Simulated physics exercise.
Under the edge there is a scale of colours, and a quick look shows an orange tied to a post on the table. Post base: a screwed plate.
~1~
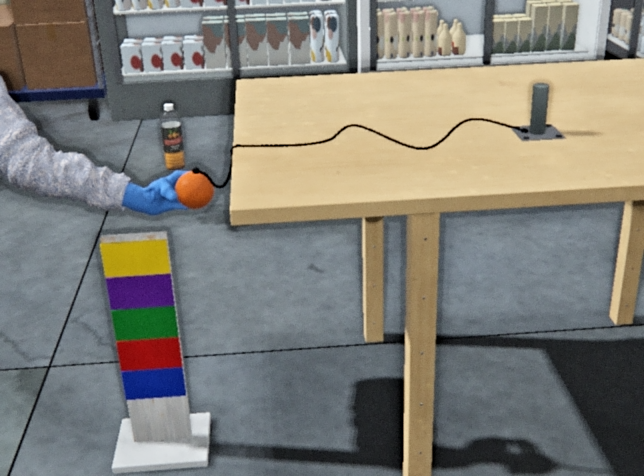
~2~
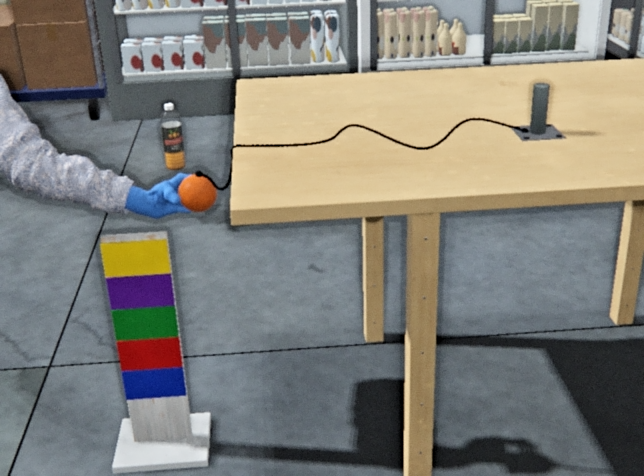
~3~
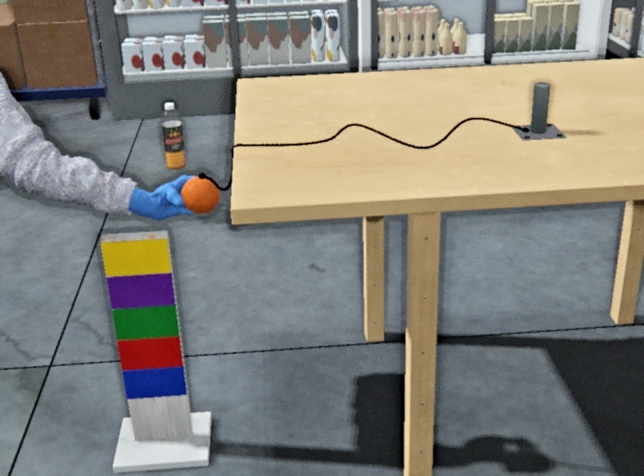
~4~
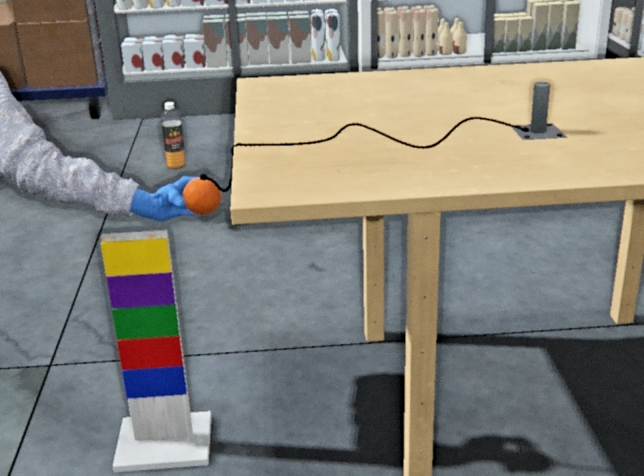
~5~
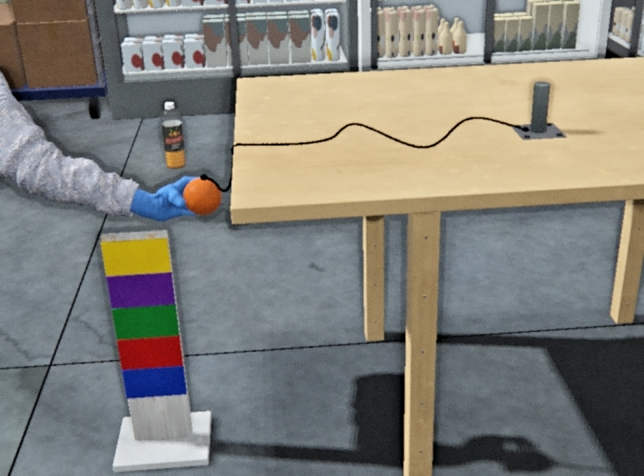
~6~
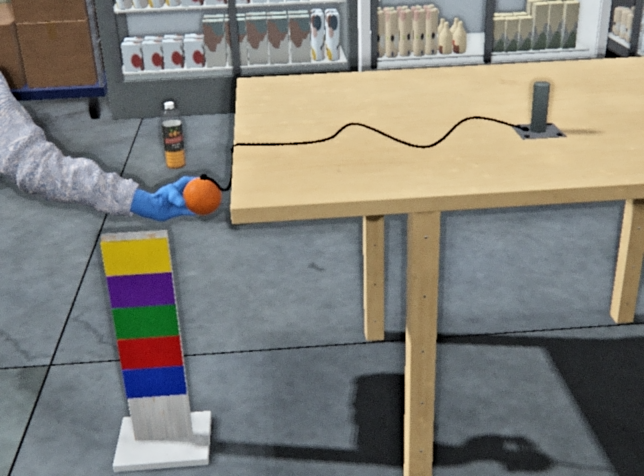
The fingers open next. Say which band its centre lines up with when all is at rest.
It lines up with red.
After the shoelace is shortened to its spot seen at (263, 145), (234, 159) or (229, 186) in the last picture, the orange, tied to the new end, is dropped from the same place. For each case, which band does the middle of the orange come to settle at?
For the first: Yellow; for the second: Purple; for the third: Green.
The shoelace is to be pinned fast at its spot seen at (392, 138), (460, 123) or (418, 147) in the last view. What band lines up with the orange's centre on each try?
Note: Try 1 purple; try 2 green; try 3 purple.
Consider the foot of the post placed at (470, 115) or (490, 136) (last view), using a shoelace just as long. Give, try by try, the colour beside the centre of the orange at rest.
Blue; blue.
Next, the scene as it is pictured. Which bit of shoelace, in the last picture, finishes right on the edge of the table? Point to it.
Near pixel (344, 128).
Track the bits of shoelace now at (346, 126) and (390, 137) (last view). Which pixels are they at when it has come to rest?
Around (239, 147); the other one around (308, 143).
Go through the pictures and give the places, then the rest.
Orange (194, 190); yellow (135, 260); purple (140, 293); green (145, 325); red (150, 355); blue (154, 385), in the first picture.
Orange (198, 193); shoelace through (491, 121) (444, 140) (386, 137) (335, 137) (250, 146), in the second picture.
Orange (201, 195), in the third picture.
Orange (202, 196); shoelace through (491, 120) (444, 139) (386, 136) (336, 136) (251, 145), in the fourth picture.
Orange (202, 197), in the fifth picture.
Orange (202, 196); shoelace through (491, 120) (444, 138) (386, 135) (335, 135) (251, 145), in the sixth picture.
Soon after, orange near (222, 344); level with red.
Then, orange near (280, 333); level with green.
Further on, orange near (231, 352); level with red.
At rest, orange near (252, 351); level with red. At red.
